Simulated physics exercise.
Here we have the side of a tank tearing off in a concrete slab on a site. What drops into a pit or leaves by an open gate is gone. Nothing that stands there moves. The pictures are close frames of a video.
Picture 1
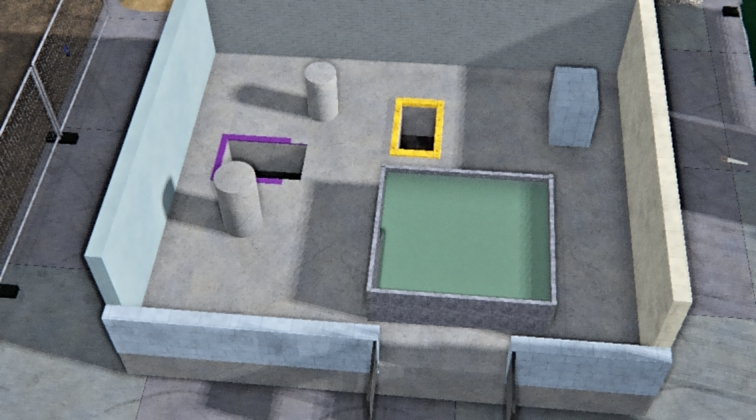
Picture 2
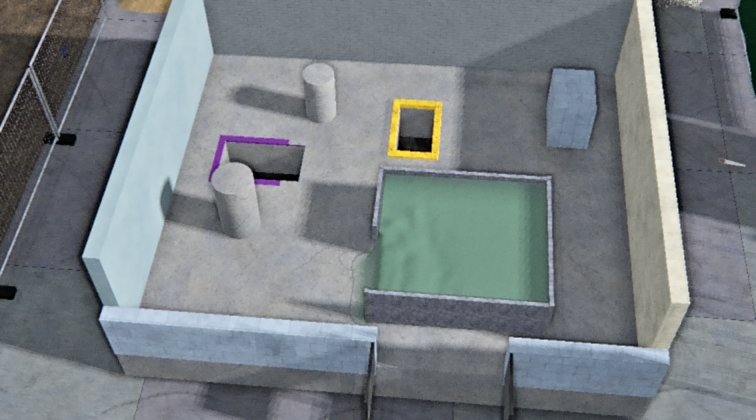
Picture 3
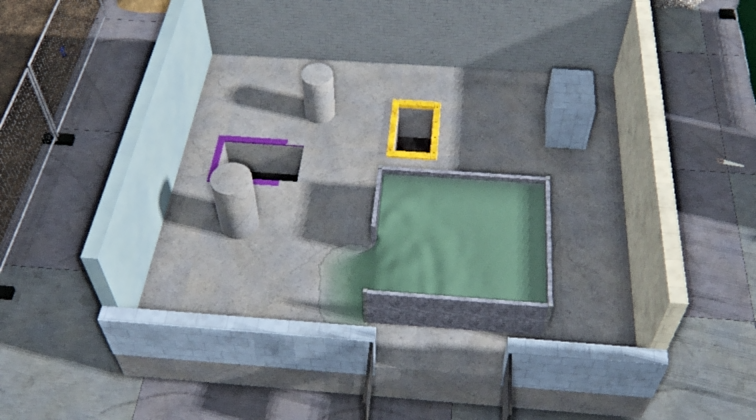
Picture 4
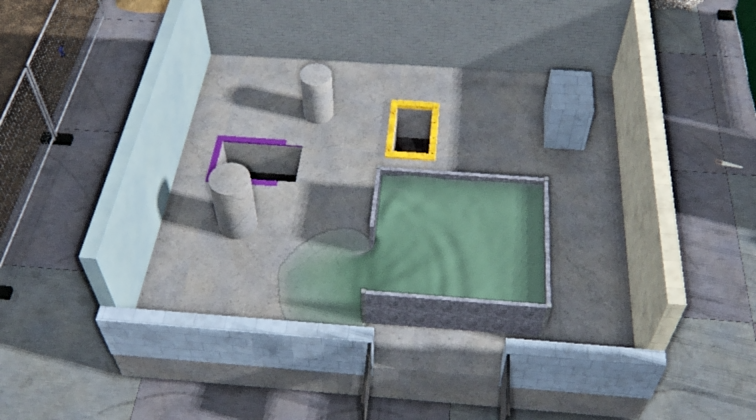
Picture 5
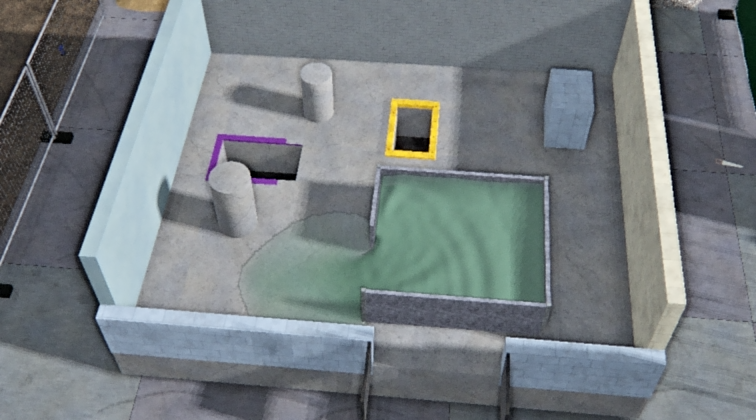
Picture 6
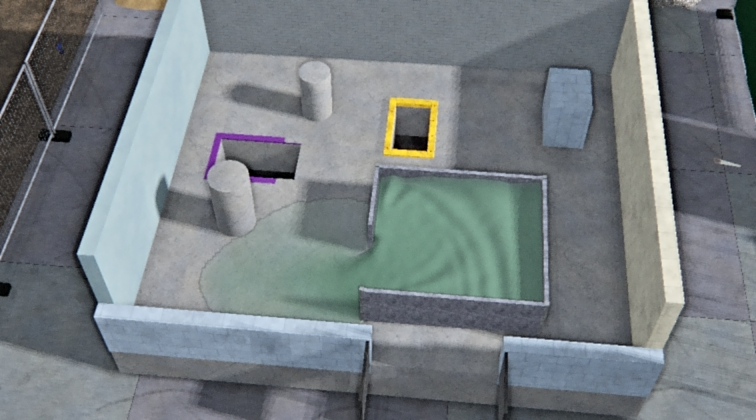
At the start, a tank of still green water stands on a walled concrete slab, near two framed pits, two round columns and a block. The tank's left side tears open and water pours through the gap. It spreads leftward across the slab in a widening, rounded sheet, while ripples cross the tank.
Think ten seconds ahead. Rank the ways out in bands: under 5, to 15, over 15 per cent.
One by one: The gate takes less than 5 %; the yellow pit takes less than 5 %; the purple pit takes more than 15 %.
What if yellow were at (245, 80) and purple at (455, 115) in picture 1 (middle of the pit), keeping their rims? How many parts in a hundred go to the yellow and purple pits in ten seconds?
Parts in a hundred: Yellow 25, purple 8.
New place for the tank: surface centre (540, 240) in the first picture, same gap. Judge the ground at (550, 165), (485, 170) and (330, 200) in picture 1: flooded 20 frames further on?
One after the other: Free of water, not flooded, under water.
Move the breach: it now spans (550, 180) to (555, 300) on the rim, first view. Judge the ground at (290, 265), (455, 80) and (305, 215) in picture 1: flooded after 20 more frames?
As listed: Dry, flooded, clear.
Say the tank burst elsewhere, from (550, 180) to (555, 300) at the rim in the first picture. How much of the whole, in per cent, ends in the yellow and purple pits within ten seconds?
Per cent: Yellow 12, purple 10.
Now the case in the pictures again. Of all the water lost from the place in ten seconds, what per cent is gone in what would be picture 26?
Near 20 in a hundred.
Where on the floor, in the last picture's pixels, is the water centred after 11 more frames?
I would point to (365, 267).
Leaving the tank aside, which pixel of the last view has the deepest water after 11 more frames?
Roughly at (147, 302).
A moment on, water covers 25 % of the floor; the gate 0 %, the yellow pit 0 %, the purple pit 0 %.
Next, water covers 25 % of the floor; the gate 0 %, the yellow pit 0 %, the purple pit 1 %.
Then, water covers 35 % of the floor; the gate 0 %, the yellow pit 0 %, the purple pit 7 %.
Later, water covers 55 % of the floor; the gate 0 %, the yellow pit 0 %, the purple pit 19 %.
In the end, water covers 80 % of the floor; the gate 1 %, the yellow pit 1 %, the purple pit 33 %.
